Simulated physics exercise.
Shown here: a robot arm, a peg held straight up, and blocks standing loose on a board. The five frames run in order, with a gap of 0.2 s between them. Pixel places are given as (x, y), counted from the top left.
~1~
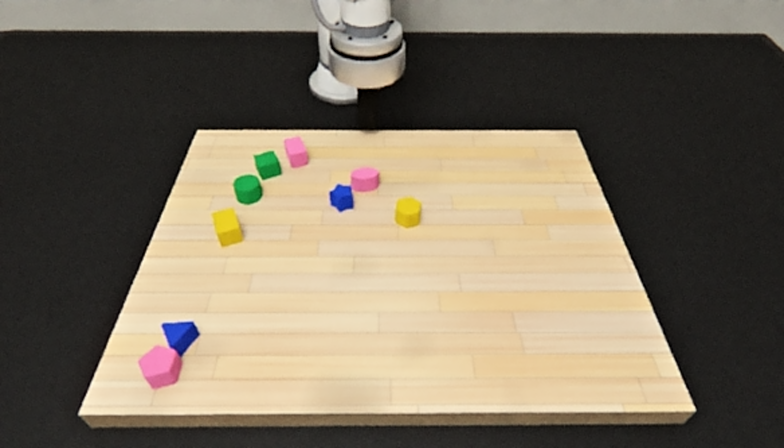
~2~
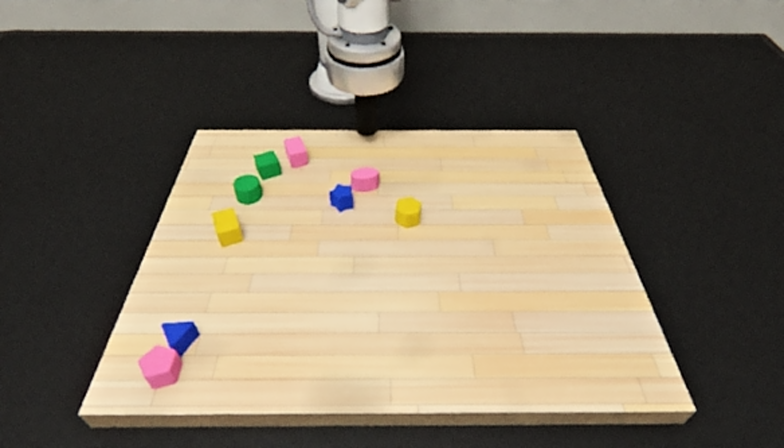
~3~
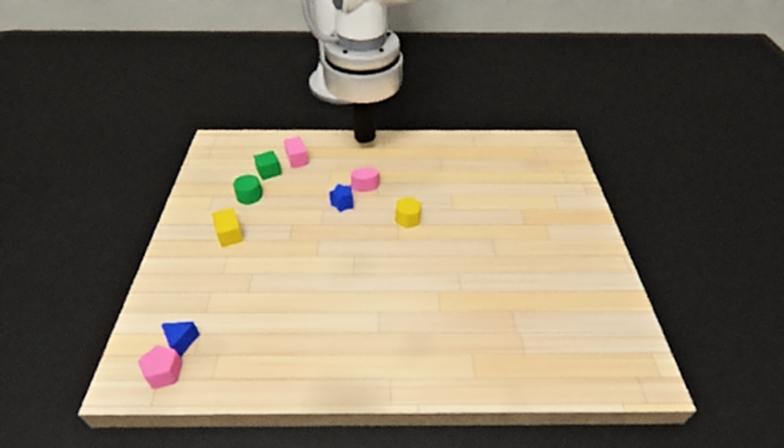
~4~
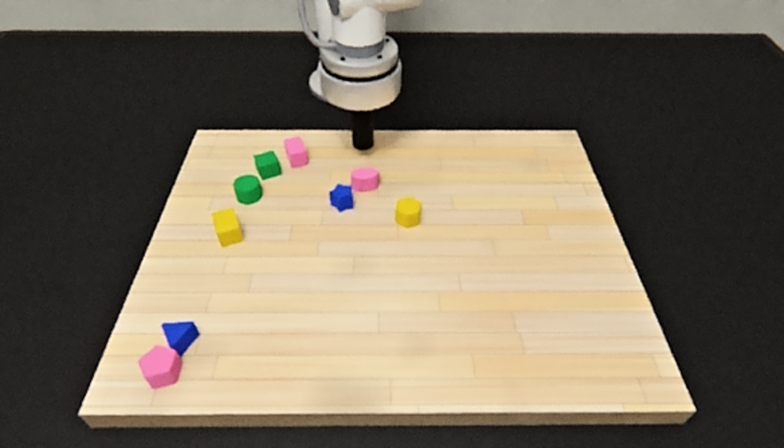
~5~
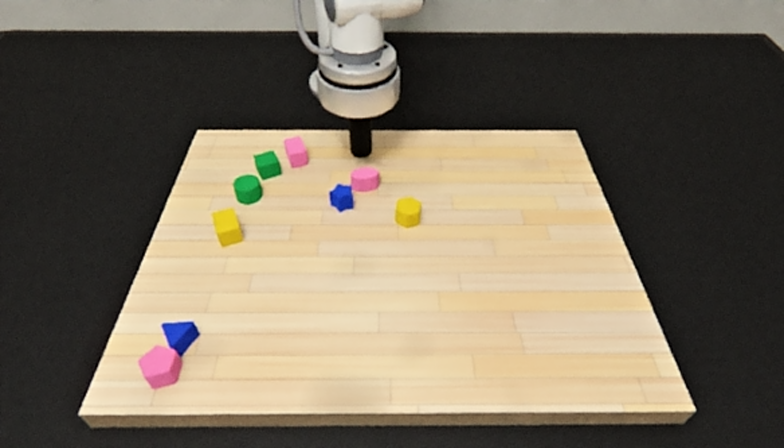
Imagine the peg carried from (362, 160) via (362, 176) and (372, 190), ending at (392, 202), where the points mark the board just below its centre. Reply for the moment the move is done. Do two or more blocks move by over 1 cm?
No.
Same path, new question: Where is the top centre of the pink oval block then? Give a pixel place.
Its top middle will sit at (378, 200).
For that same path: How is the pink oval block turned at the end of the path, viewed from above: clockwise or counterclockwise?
Viewed from the top, it goes clockwise.
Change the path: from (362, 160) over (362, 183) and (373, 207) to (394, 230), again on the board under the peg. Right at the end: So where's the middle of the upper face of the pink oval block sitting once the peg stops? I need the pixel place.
In the picture, it is at (394, 233).
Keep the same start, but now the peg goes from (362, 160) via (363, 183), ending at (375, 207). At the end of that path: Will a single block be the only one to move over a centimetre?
Yes.
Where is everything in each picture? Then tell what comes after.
The first picture shows tip of the peg (368, 123), middles of tops, pink oval block (365, 173), yellow hexagonal block (409, 205).
The second picture shows peg (367, 130), nothing pushed.
The third picture shows peg (365, 137), nothing pushed.
The fourth picture shows peg (363, 144), nothing pushed.
The fifth picture shows peg (361, 151), pink oval block (365, 173), yellow hexagonal block (409, 205).
What follows on the original path. One third of the way, peg (362, 167); pink oval block (366, 176).
Two thirds of the way, peg (372, 182); pink oval block (372, 191), turned 25° clockwise.
At the end, peg (392, 193); pink oval block (378, 200), turned 60° clockwise; yellow hexagonal block unmoved.
